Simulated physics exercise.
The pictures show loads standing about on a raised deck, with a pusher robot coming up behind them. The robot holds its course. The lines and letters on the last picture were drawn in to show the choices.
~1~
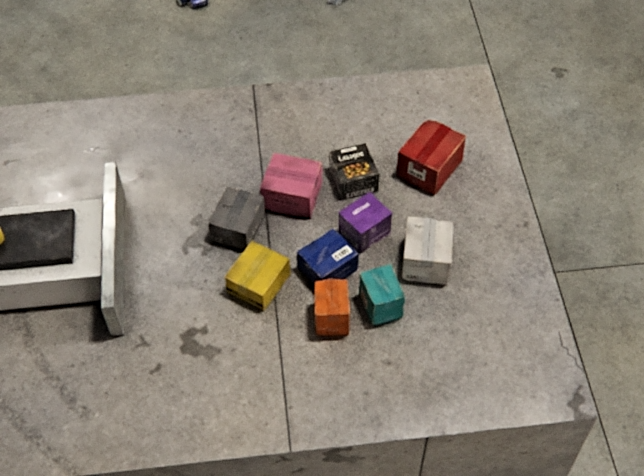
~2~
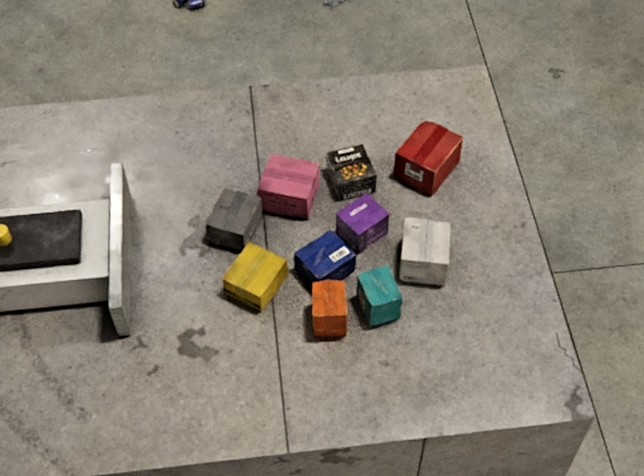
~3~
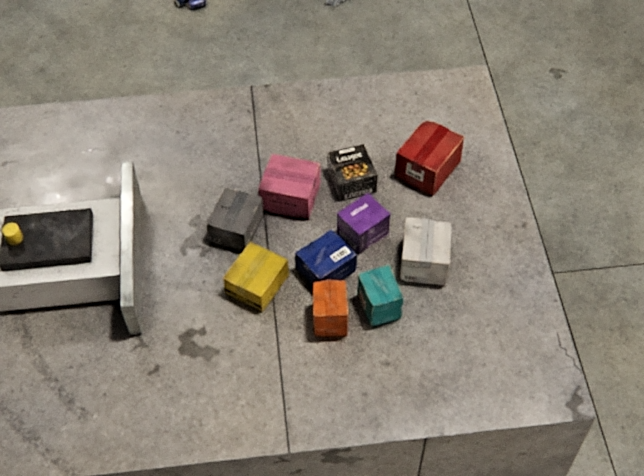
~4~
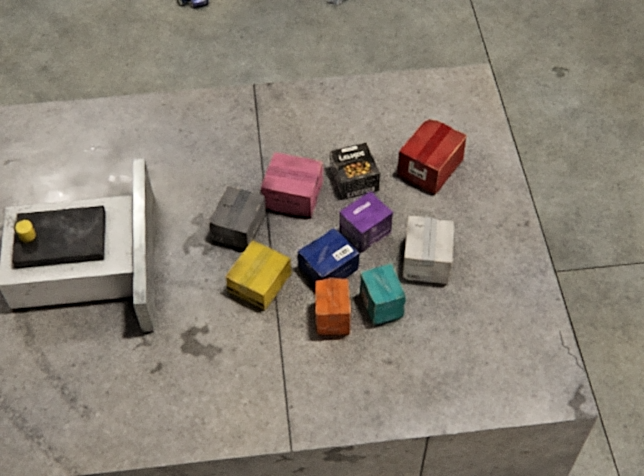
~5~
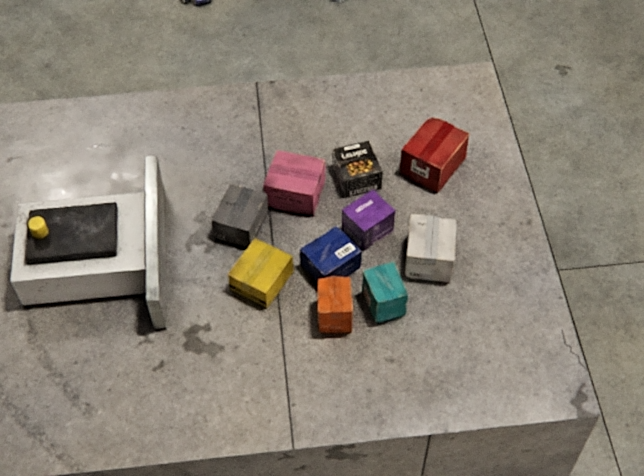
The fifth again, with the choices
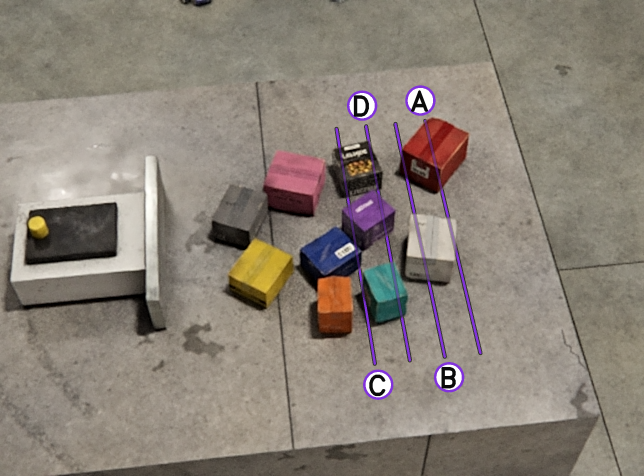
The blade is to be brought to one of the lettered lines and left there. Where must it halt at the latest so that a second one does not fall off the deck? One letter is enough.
As far as mark B.
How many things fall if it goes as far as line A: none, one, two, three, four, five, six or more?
Two.
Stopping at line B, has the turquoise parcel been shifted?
Yes.
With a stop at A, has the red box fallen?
Yes.
On the copy, A at (450, 227); B at (418, 230); C at (354, 236); D at (386, 233).
On B. First, robot (177, 222); pink box (300, 178); purple box (372, 218).
Then, robot (272, 213); red box (460, 148); white parcel (467, 244).
Finally, robot (346, 206); red box (515, 140); white parcel (538, 238); none fallen.
By contrast, A drops two; C is within the limit but short; D is within the limit but short.
